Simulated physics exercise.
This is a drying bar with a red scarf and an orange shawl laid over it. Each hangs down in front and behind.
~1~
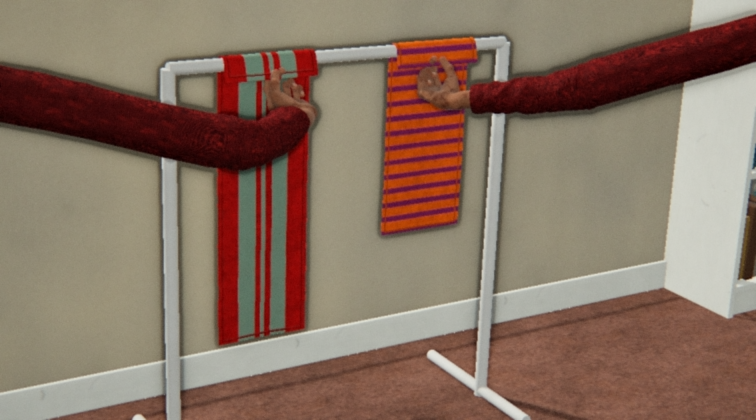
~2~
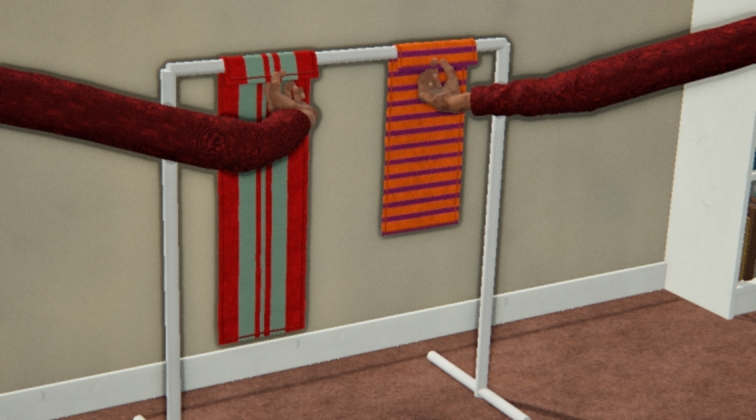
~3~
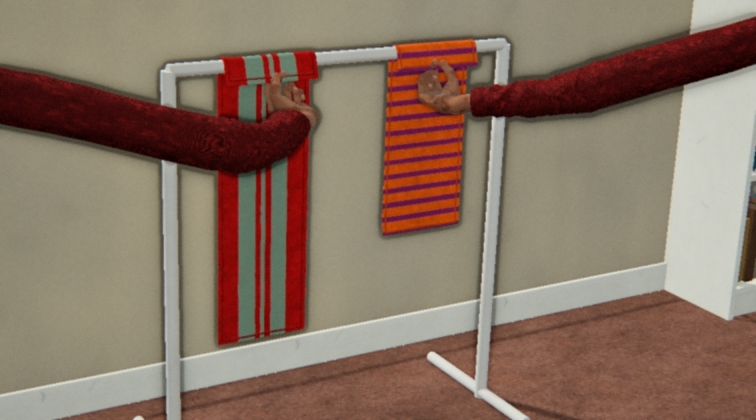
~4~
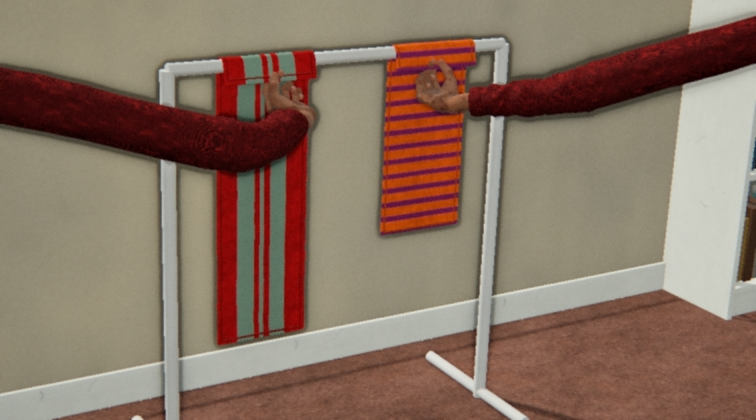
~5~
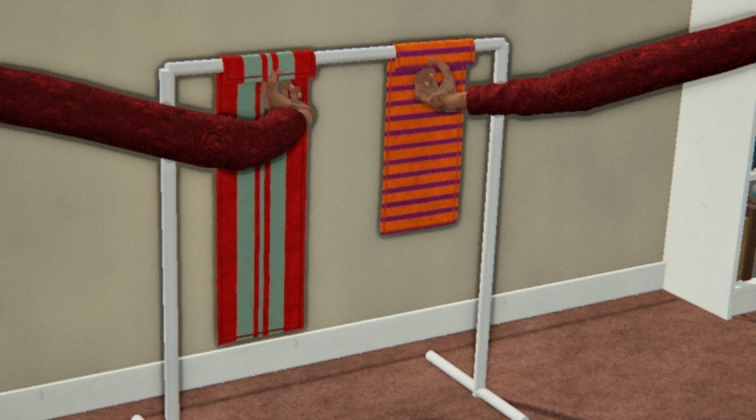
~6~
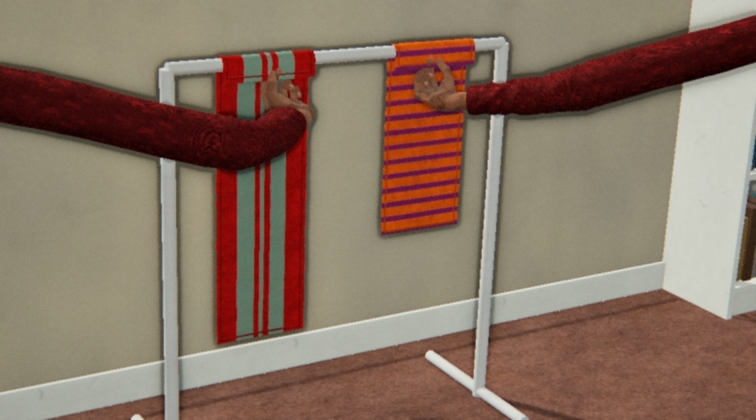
In the video, a red and grey-green striped scarf and a shorter orange and purple striped shawl hang over a white bar, with a red-sleeved arm reaching in from each side, hands at the cloths; almost nothing moves.
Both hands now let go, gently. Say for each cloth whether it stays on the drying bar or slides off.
The red scarf slips to the floor, the orange shawl is pulled off by its long side.
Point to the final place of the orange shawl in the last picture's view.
At about (412, 408).
Then, 0.40 s past the final frame, scarf clear of the rail and dropping near (261, 351); shawl clear of the rail and dropping near (416, 274).
Then, 0.64 s past the final frame, scarf in a heap on the floor; shawl in a heap on the floor near (411, 405).
When it is over, scarf in a heap on the floor; shawl in a heap on the floor near (412, 408). The red scarf is pulled off by its long side and the orange shawl slides off.
